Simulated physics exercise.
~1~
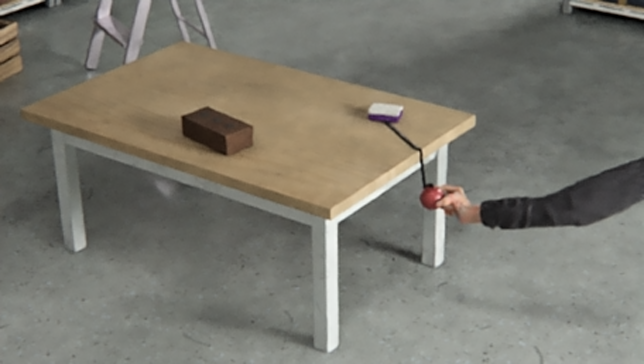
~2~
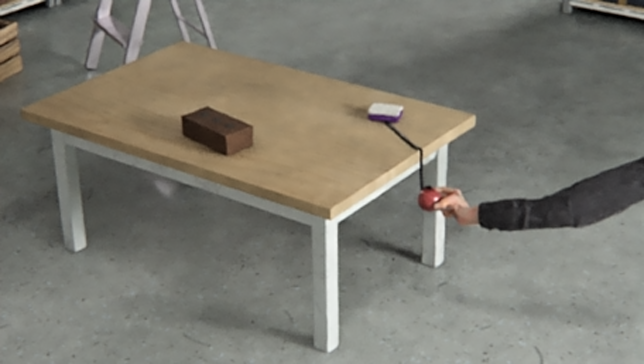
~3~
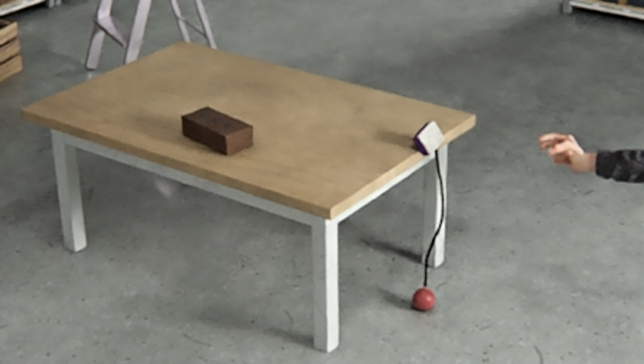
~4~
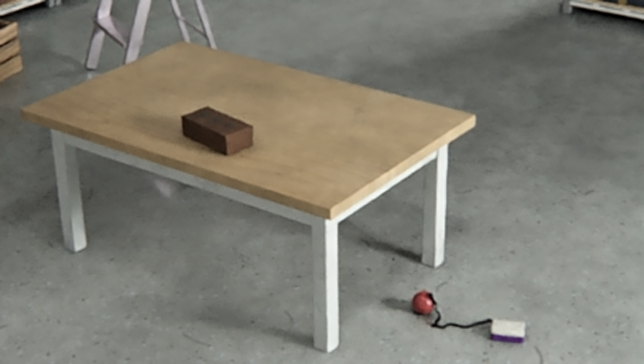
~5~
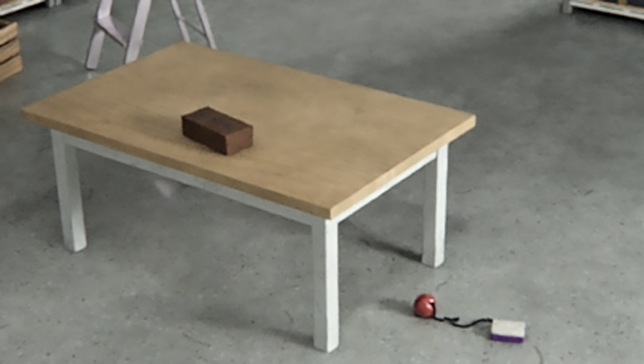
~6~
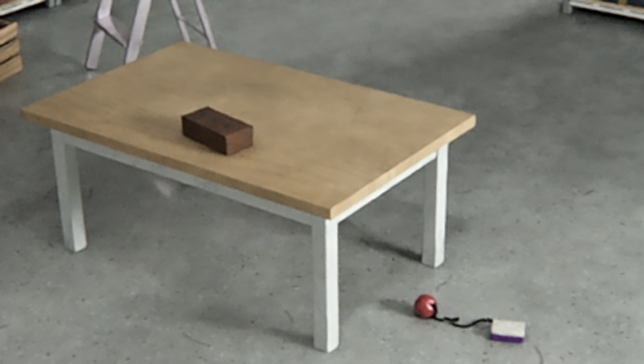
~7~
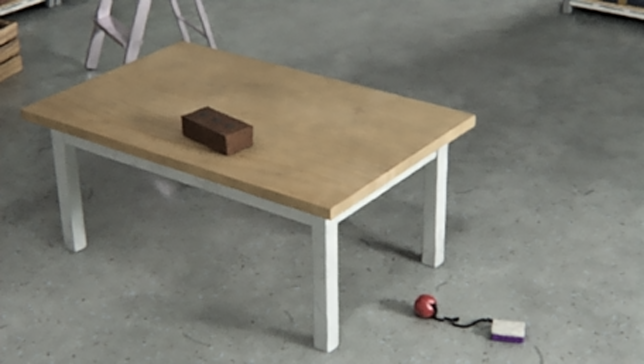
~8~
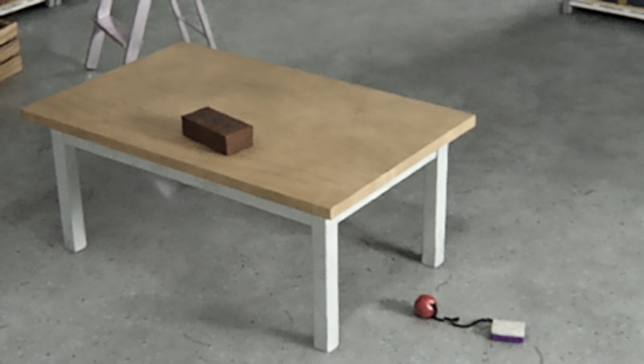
A hand in a dark sleeve holds a small red ball-like apple just past the right end of a light wooden table with white legs, seen from above at an angle on a grey concrete floor. A black ribbon runs from it up to a white and purple sponge near the table's edge, while a dark brown brick sits further left. The hand lets go and draws back to the right as the apple drops to the floor. The sponge is tugged to the edge, tips over and falls. Both end up on the floor, still joined, with the brick unmoved.
